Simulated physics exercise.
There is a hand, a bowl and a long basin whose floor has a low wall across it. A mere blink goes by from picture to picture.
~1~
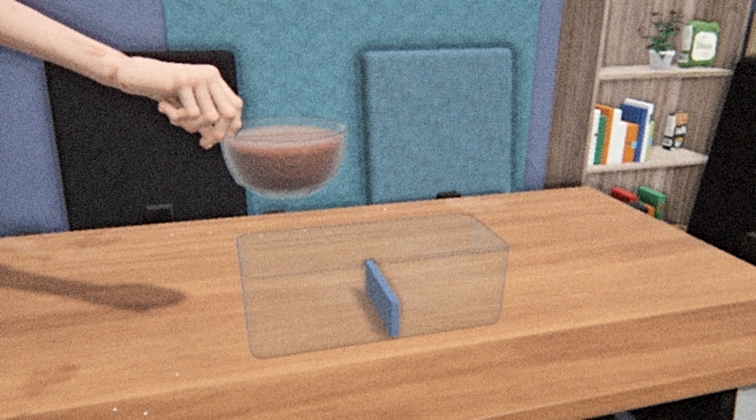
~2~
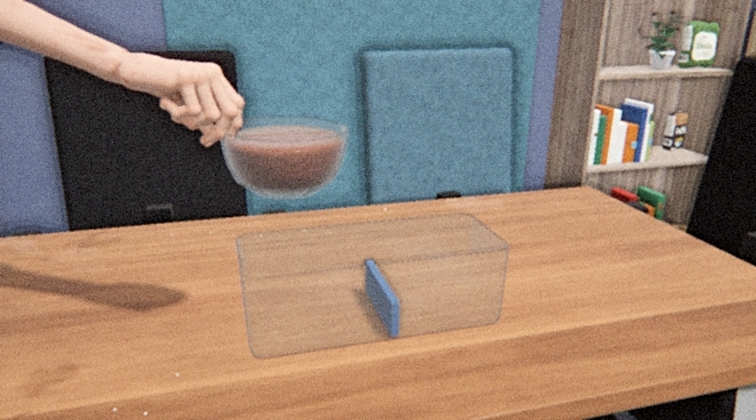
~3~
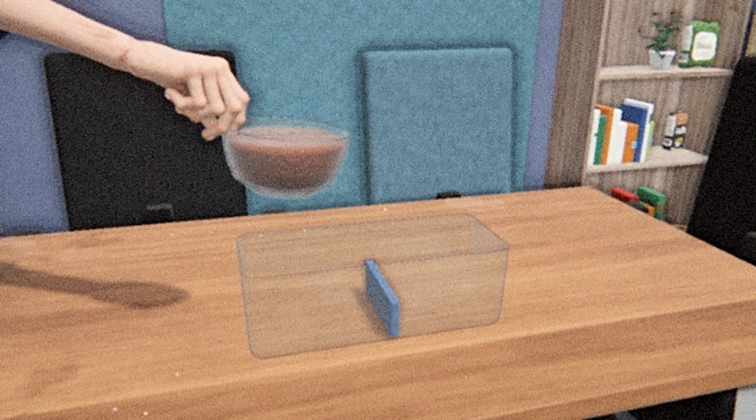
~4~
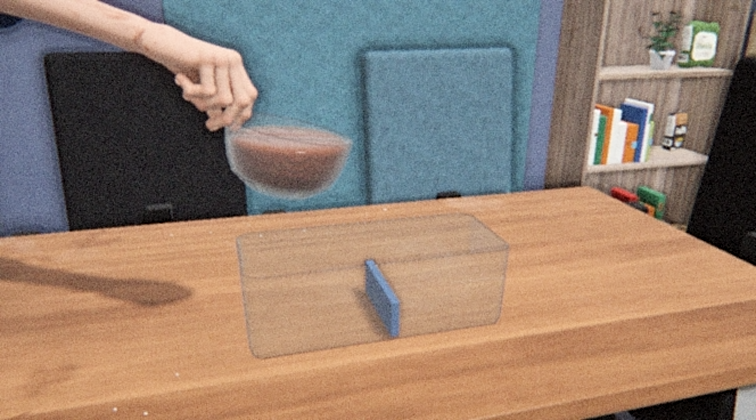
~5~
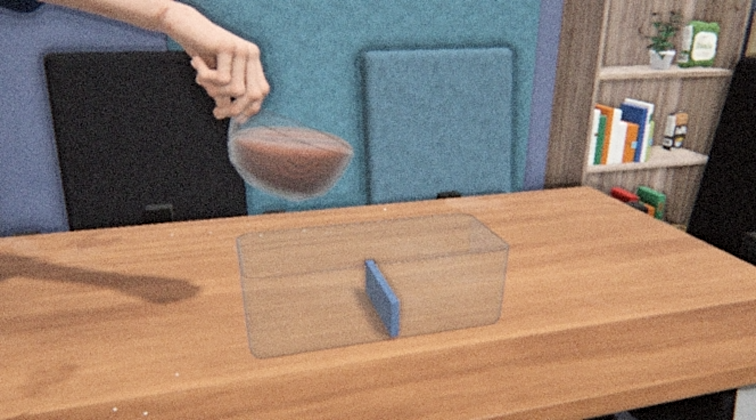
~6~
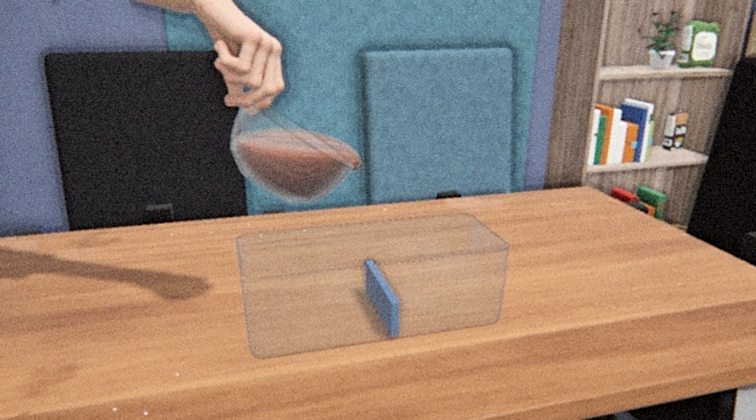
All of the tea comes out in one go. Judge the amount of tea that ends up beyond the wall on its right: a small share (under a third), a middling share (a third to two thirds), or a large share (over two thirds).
A middling share.
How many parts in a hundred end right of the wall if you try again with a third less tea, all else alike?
30 %.
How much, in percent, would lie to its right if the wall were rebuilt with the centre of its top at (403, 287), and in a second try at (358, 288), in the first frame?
Roughly 25 % and 75 %.
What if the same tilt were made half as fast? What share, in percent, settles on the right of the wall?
Result: Roughly 65 %.
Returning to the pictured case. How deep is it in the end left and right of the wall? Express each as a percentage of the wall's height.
30 left, 30 right, give or take.
A moment on, the bowl is tipped right over and 14 per cent is still to pour, 15 is left of the wall and 38 right of it.
Next, the bowl is tipped right over and 0 per cent is still to pour, 50 is left of the wall and 41 right of it.
Then the bowl is tipped right over and 0 per cent is still to pour, 52 is left of the wall and 43 right of it.
Later the bowl is tipped right over and 0 per cent is still to pour, 53 is left of the wall and 44 right of it.
At rest 53 per cent lies left of the wall, 44 right of it and 4 outside.
